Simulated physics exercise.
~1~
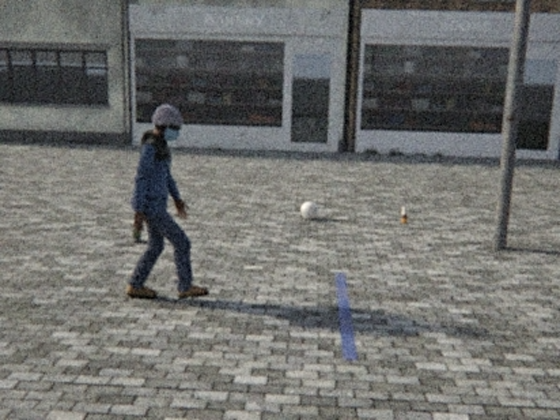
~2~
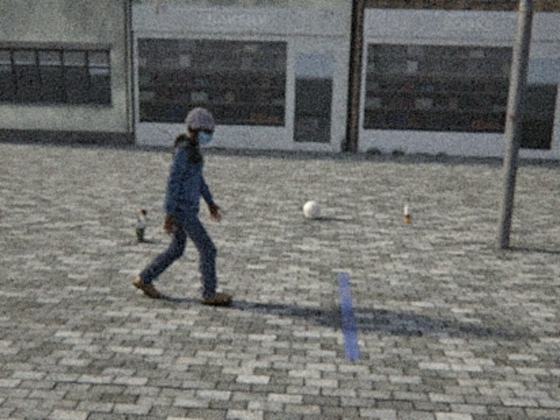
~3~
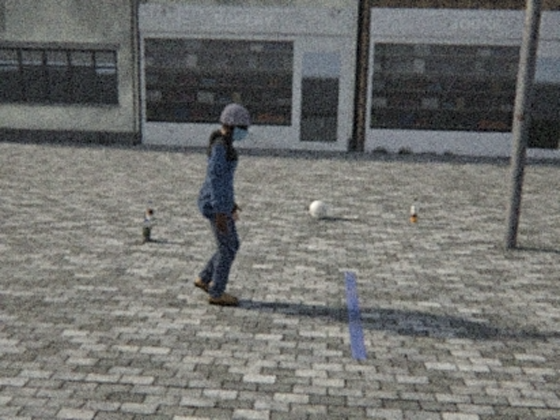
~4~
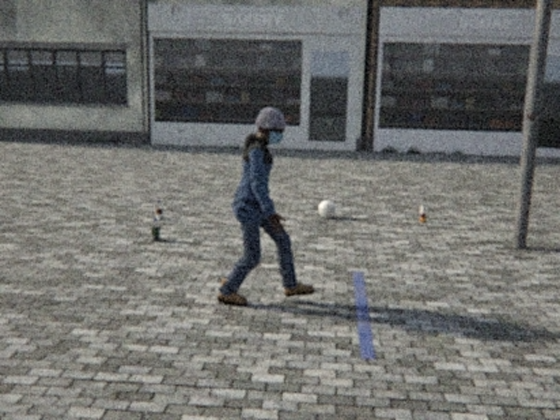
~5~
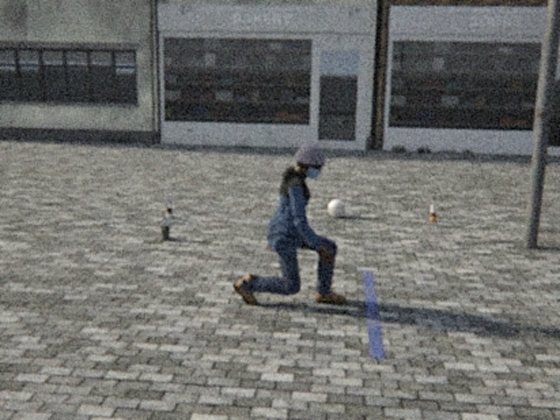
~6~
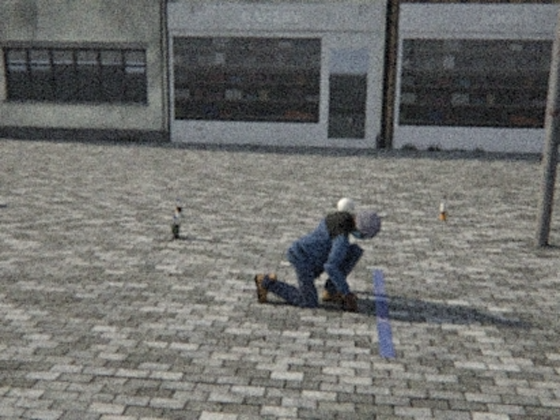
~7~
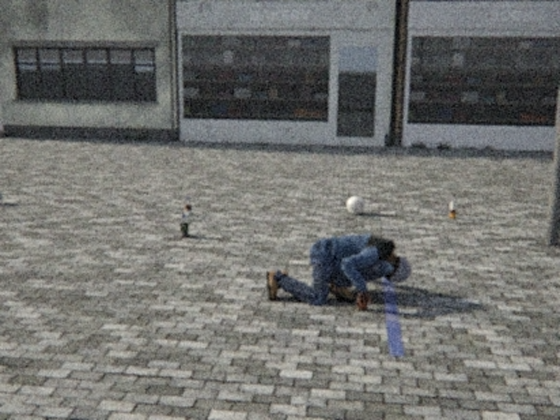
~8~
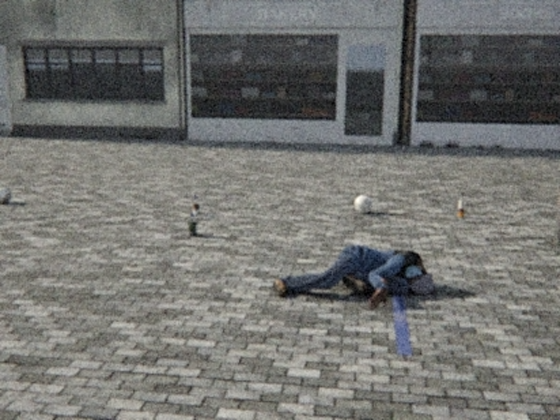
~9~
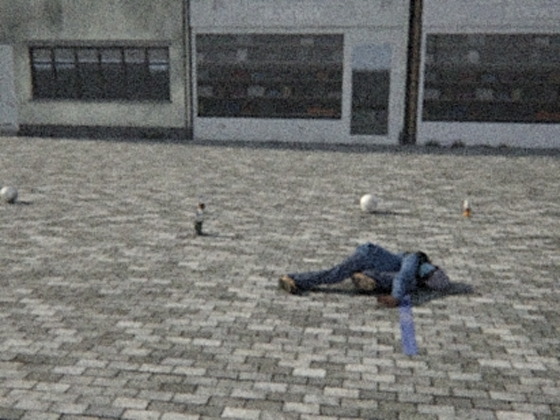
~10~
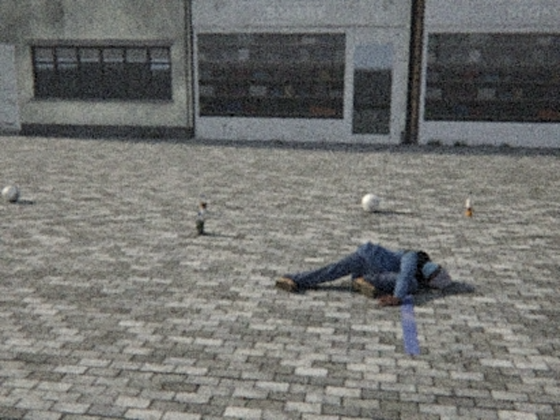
A person in a blue jacket, jeans, grey cap and pale blue face mask walks from left to right across a grey paved square, empty-handed, toward a strip of blue tape on the ground. The view is from across the square, facing shopfronts, with a white ball, a small orange-and-white object, a dark bottle-like object and a pole around, and it pans slightly left. Just short of the tape, the walker sinks onto the knees, folds forward over the hands, and slumps down. The walker ends lying still, head beyond the tape, hips short of it.
